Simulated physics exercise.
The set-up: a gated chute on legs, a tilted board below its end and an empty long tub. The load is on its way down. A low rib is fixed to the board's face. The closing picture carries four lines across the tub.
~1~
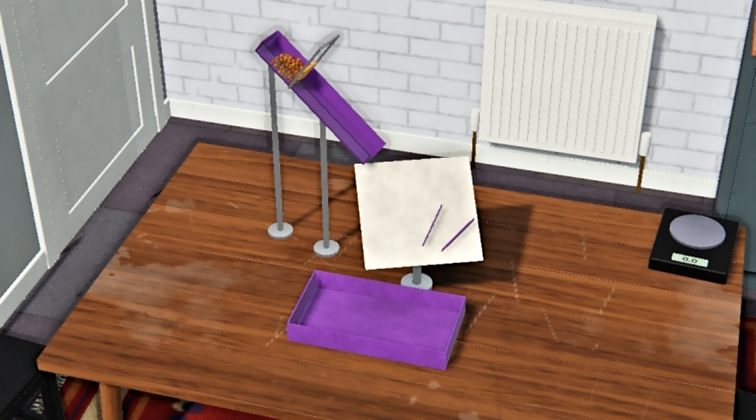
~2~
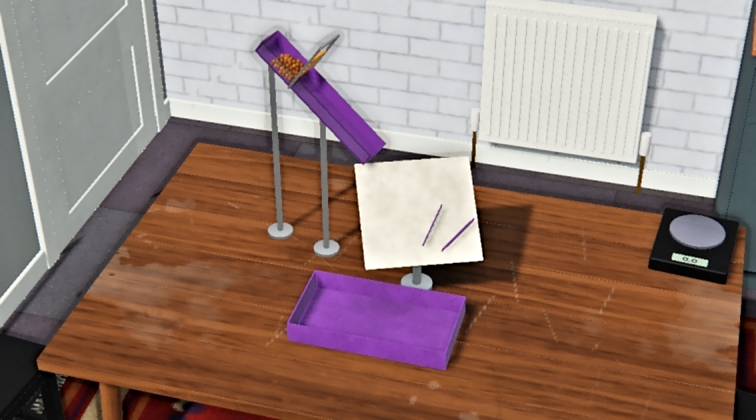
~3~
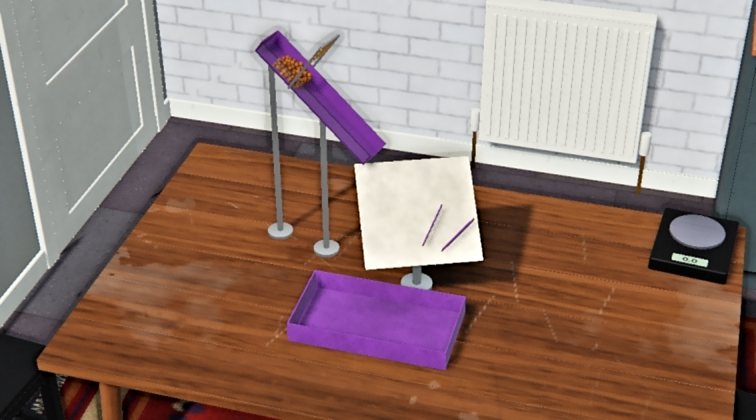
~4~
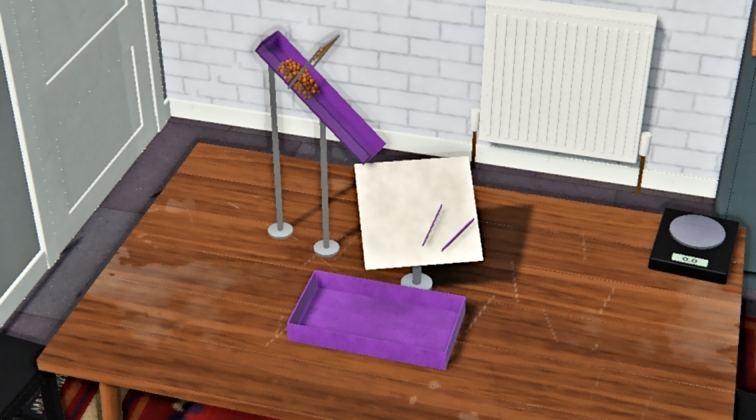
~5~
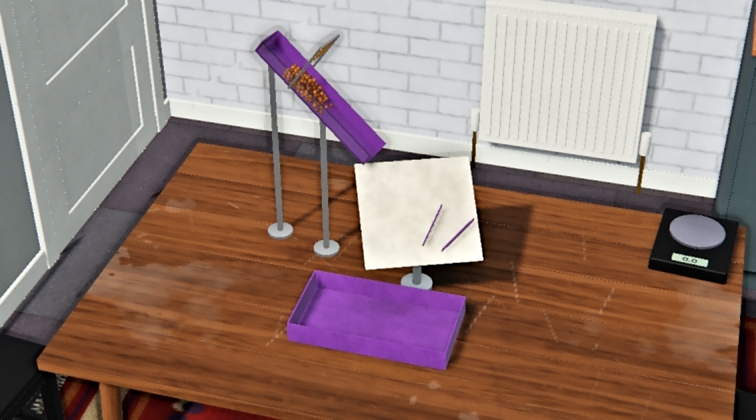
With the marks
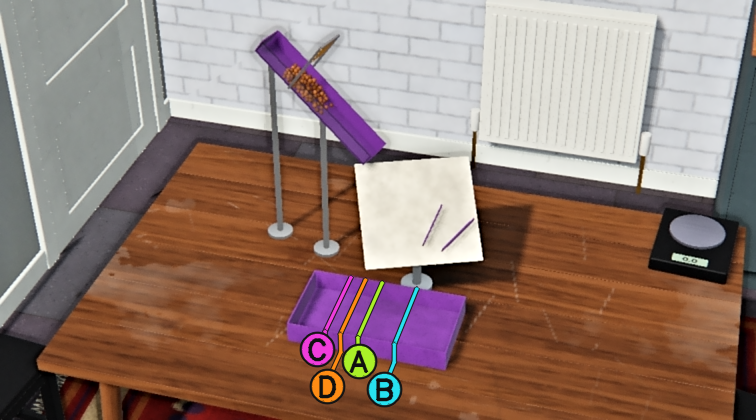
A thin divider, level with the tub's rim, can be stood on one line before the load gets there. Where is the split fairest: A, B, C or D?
I would pick line B.
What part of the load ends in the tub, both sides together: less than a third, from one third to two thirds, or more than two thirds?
It is more than two thirds.
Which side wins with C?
The right side.
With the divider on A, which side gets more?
More lands on the right.
On the marked copy, line A crosses the front rim at (358, 336); line B crosses the front rim at (394, 343); line C crosses the front rim at (325, 330); line D crosses the front rim at (340, 333).
If A is chosen, of what is caught, none on the left of the divider, all on the right.
If B is chosen, of what is caught, about a third on the left of the divider, about two thirds on the right.
If C is chosen, of what is caught, none on the left of the divider, all on the right.
If D is chosen, of what is caught, none on the left of the divider, all on the right.
